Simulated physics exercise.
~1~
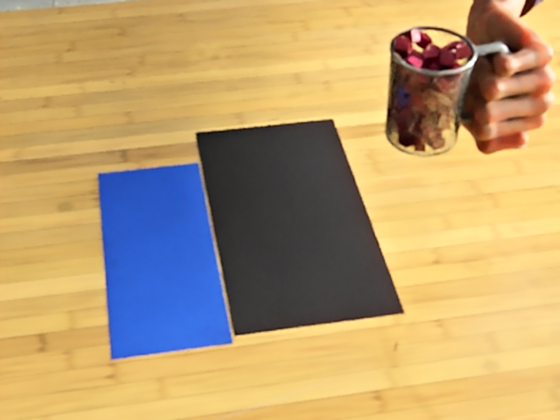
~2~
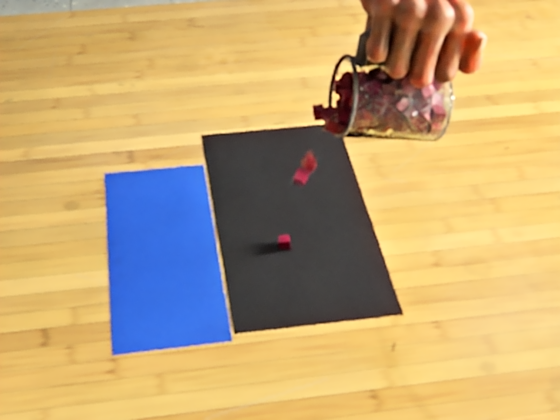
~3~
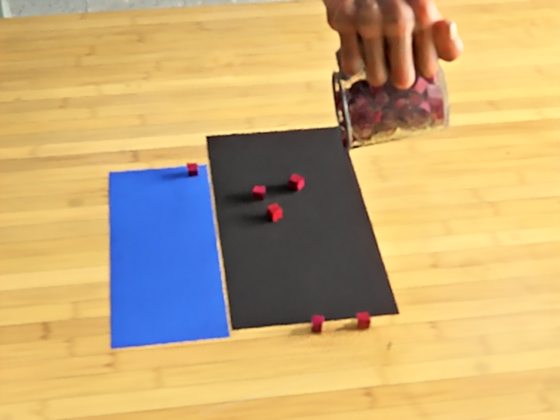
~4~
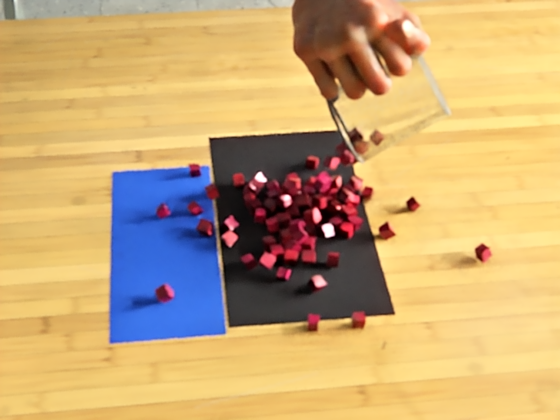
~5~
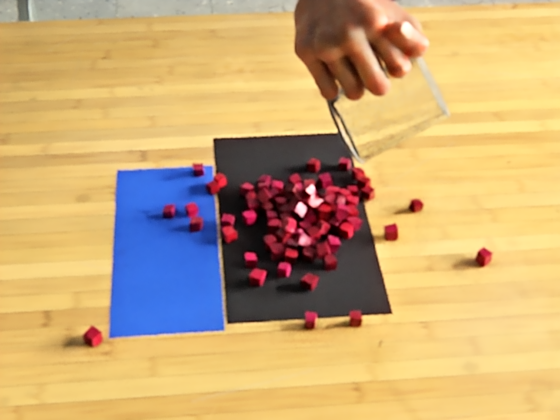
A hand tipped a clear cup of small dark red beetroot cubes over a black mat beside a blue one, a few dropping first, then the rest tumbling out, leaving most heaped on the black, with some on the blue mat and bare wooden table.
